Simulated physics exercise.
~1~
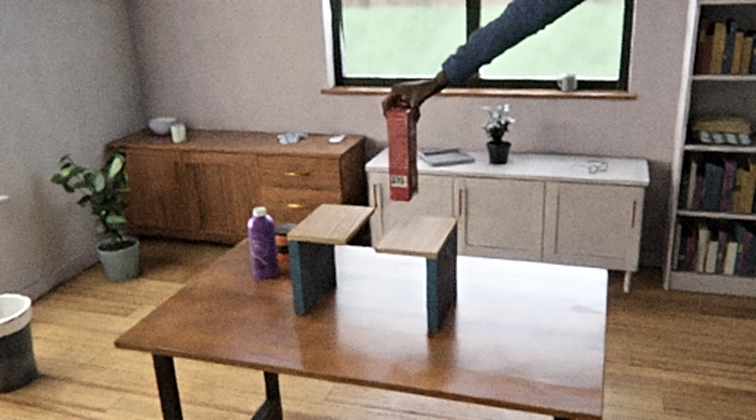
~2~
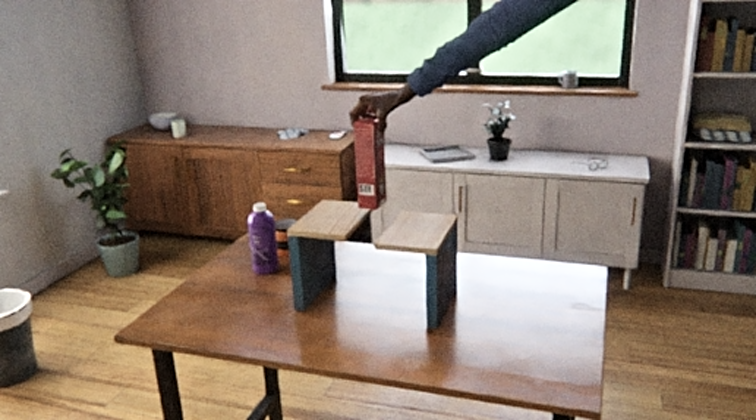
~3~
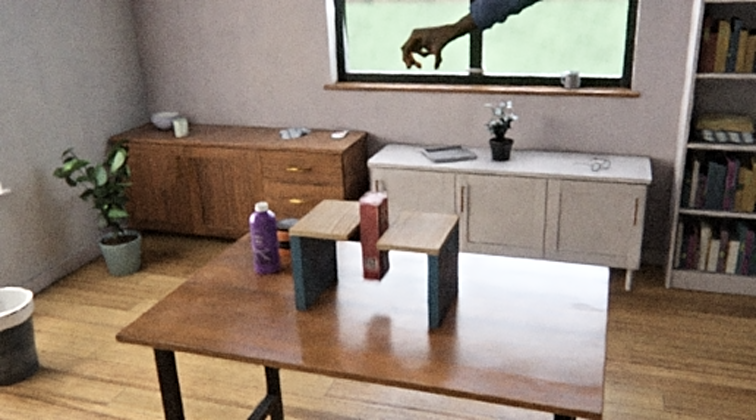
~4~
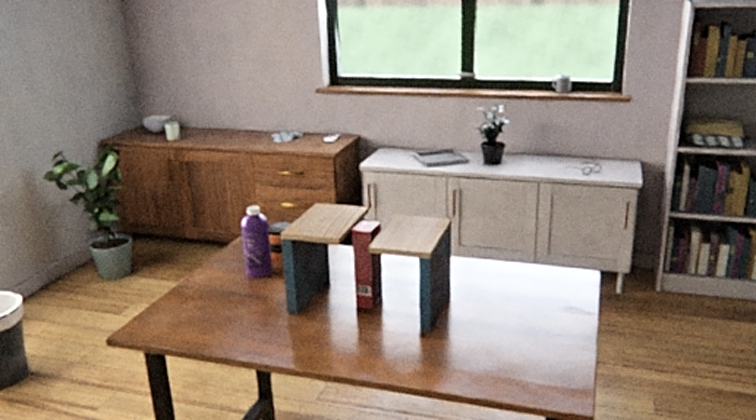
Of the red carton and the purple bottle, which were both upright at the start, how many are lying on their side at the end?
None of them are. The red carton and the purple bottle are both still upright at the end.
